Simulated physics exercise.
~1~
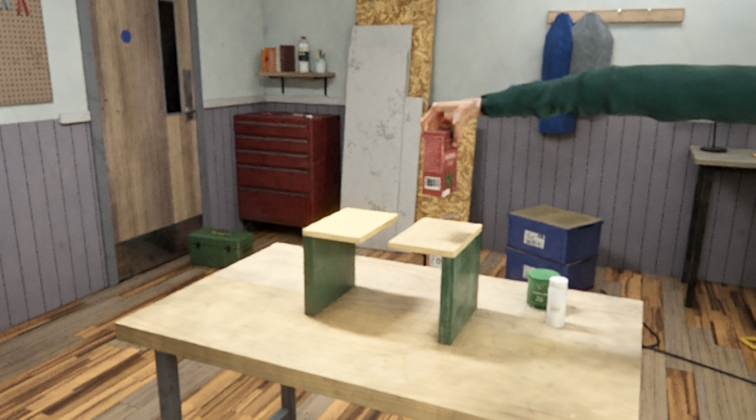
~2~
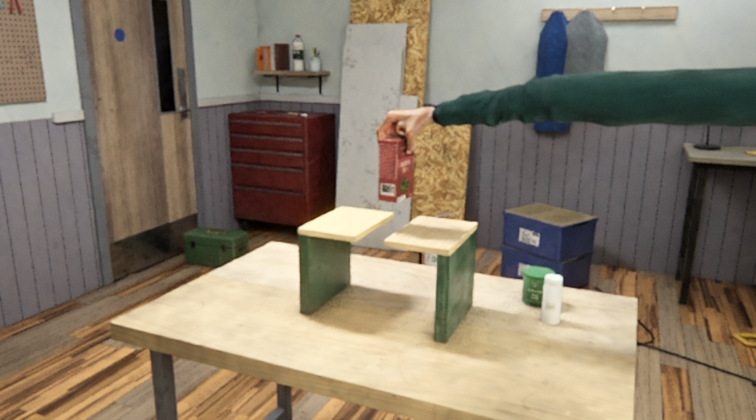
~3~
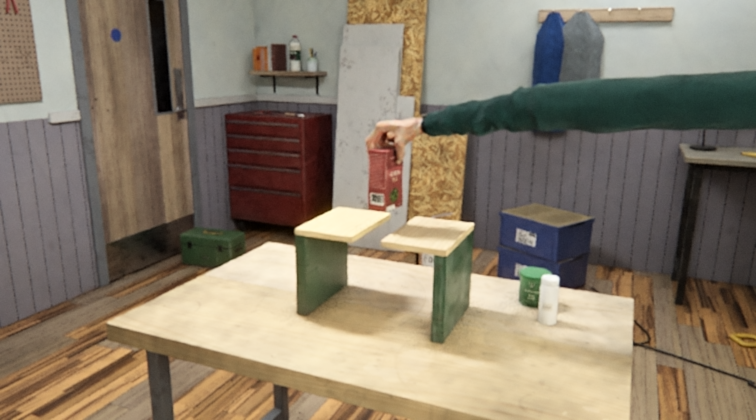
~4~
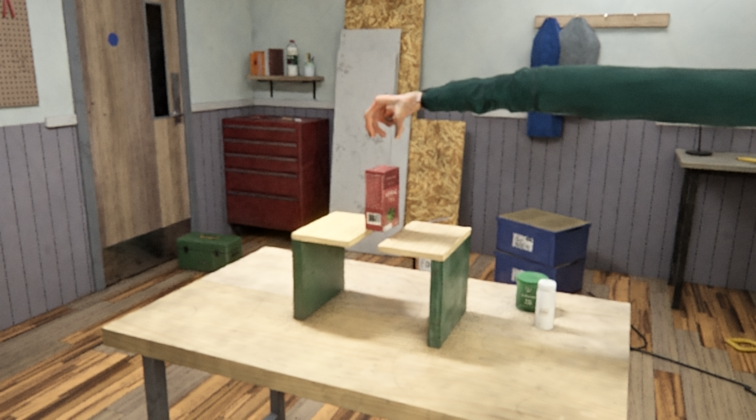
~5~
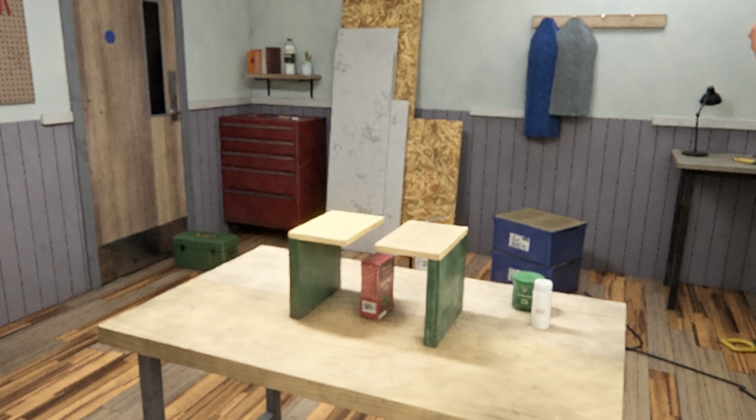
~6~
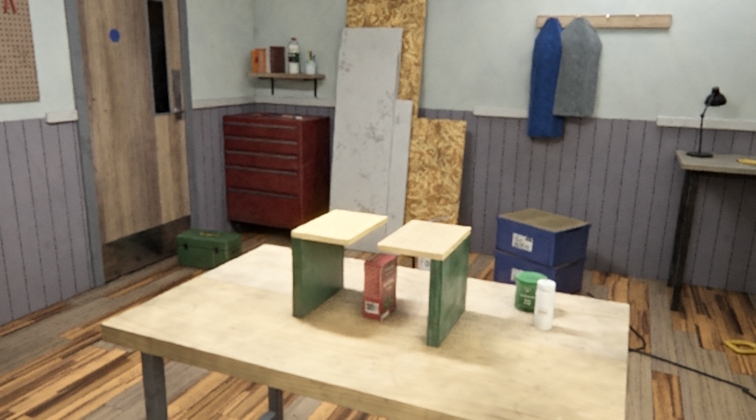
A green-sleeved arm lowering a red carton and releasing it, the carton dropping between two supports and standing upright on the table.
